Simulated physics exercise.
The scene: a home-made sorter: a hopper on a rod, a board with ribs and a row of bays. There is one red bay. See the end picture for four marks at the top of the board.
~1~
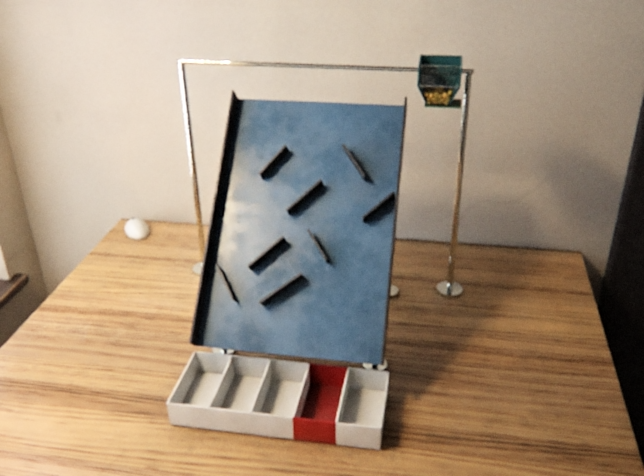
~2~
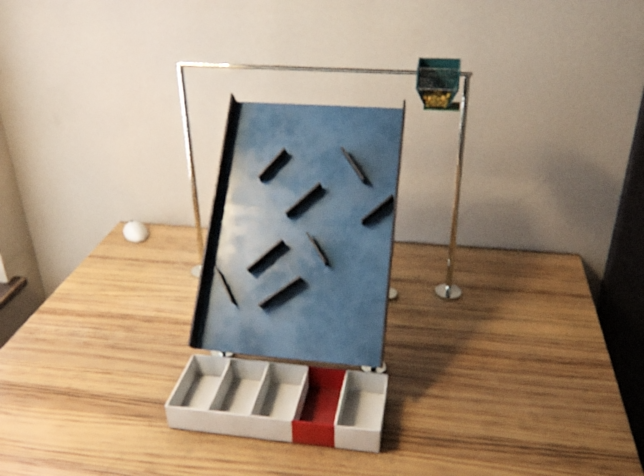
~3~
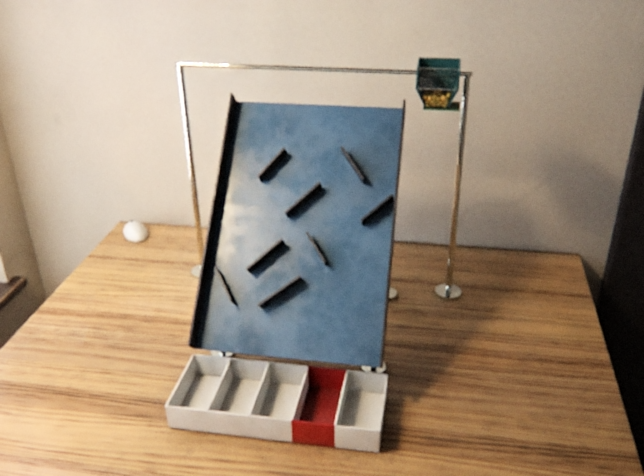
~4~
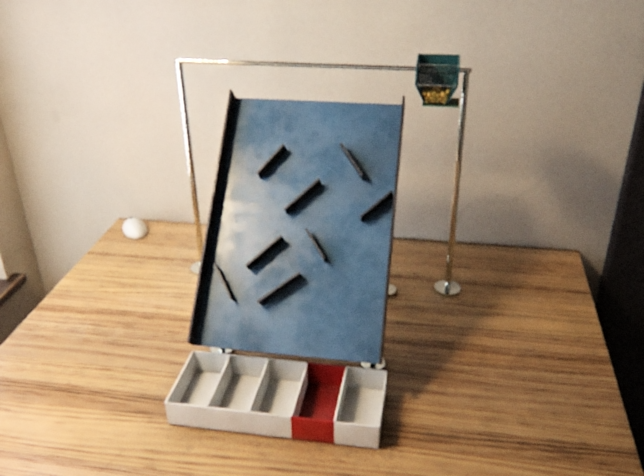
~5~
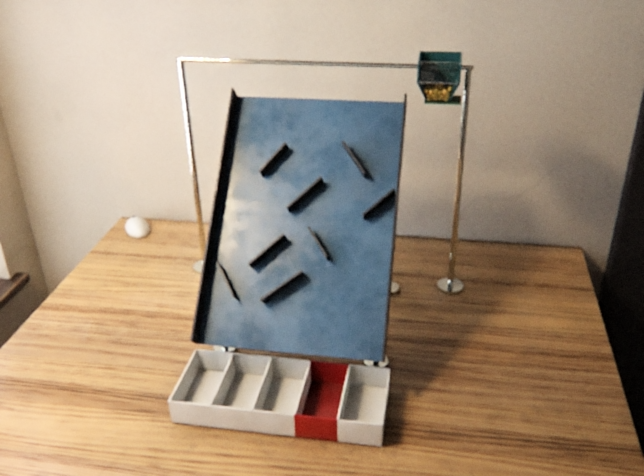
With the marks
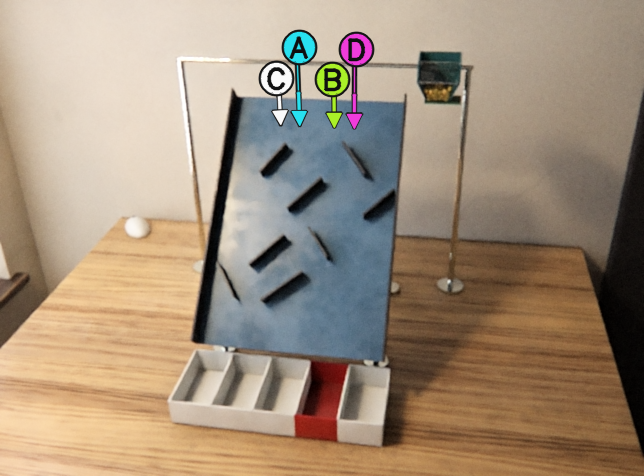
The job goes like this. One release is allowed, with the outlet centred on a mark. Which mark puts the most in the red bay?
Best: D.
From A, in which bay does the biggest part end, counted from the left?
The second.
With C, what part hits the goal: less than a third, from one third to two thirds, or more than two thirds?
It is less than a third.
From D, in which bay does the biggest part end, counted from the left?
It is the fourth one.
On the marked copy, mark A meets the board at (299, 120); mark B meets the board at (334, 122); mark C meets the board at (280, 119); mark D meets the board at (354, 122).
Choosing A, none in the red bay, all in other bays.
Choosing B, a small part in the red bay, most in other bays, a stray few held on the board, a stray few outside the box.
Choosing C, none in the red bay, nearly all in other bays.
Choosing D, about two thirds in the red bay, about a quarter in other bays, a small part held on the board, a stray few outside the box.
